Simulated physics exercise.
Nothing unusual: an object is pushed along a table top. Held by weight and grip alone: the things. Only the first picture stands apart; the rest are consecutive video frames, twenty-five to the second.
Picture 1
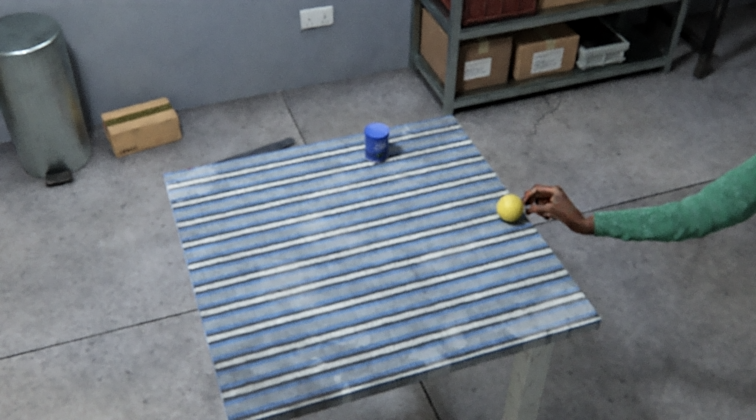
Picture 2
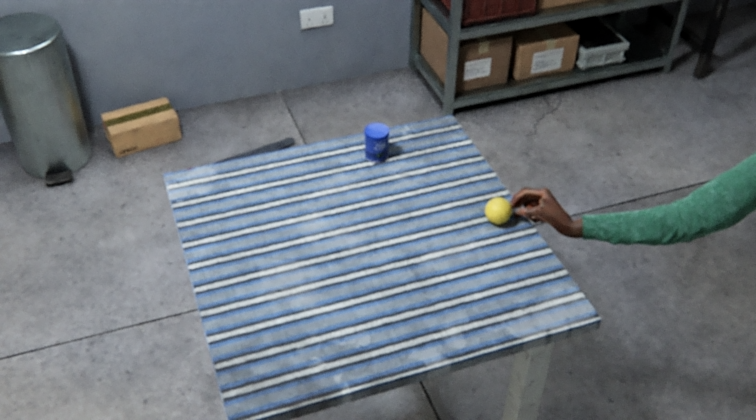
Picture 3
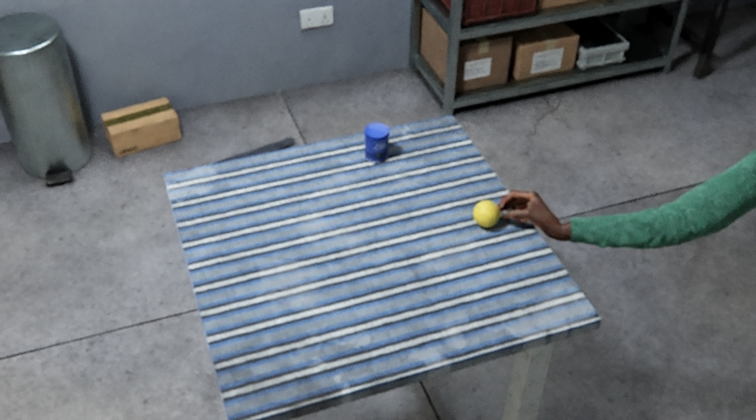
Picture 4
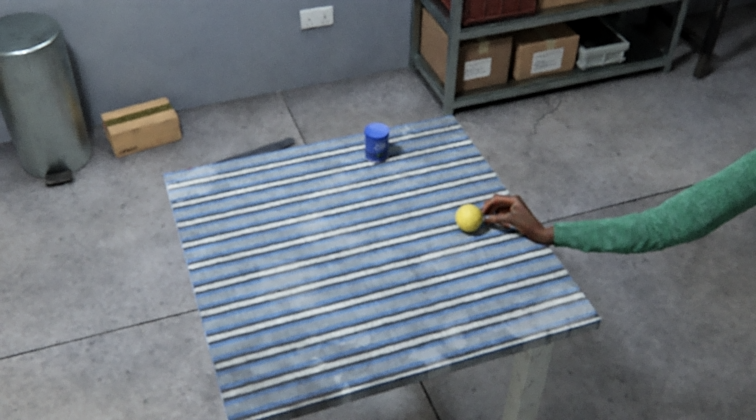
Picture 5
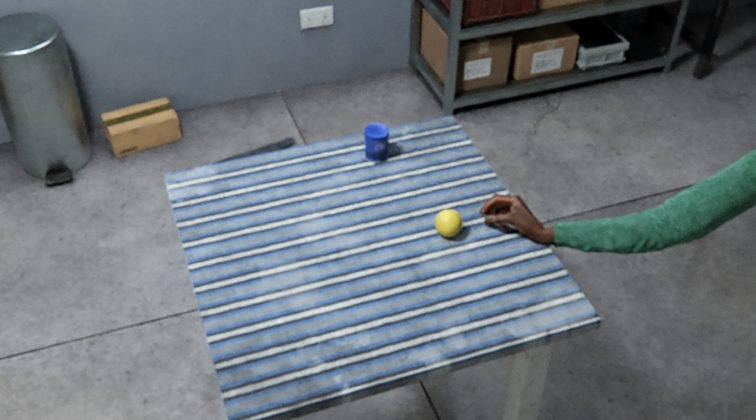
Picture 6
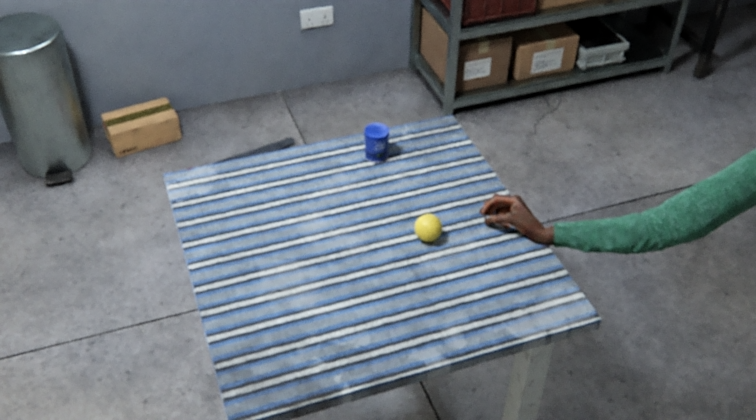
A yellow lemon is pushed left across a striped table top by a hand, which then lets it roll on.
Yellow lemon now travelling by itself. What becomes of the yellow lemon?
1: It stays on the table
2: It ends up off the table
2.
Then, 0.20 s later than the last frame, yellow lemon moved well along near (325, 253).
Then, 0.40 s later than the last frame, yellow lemon moved well along near (218, 279).
Then, 0.70 s later than the last frame, yellow lemon now off the table.
Then, 0.90 s later than the last frame, things are still on the move.
When it is over, off the table, yellow lemon.
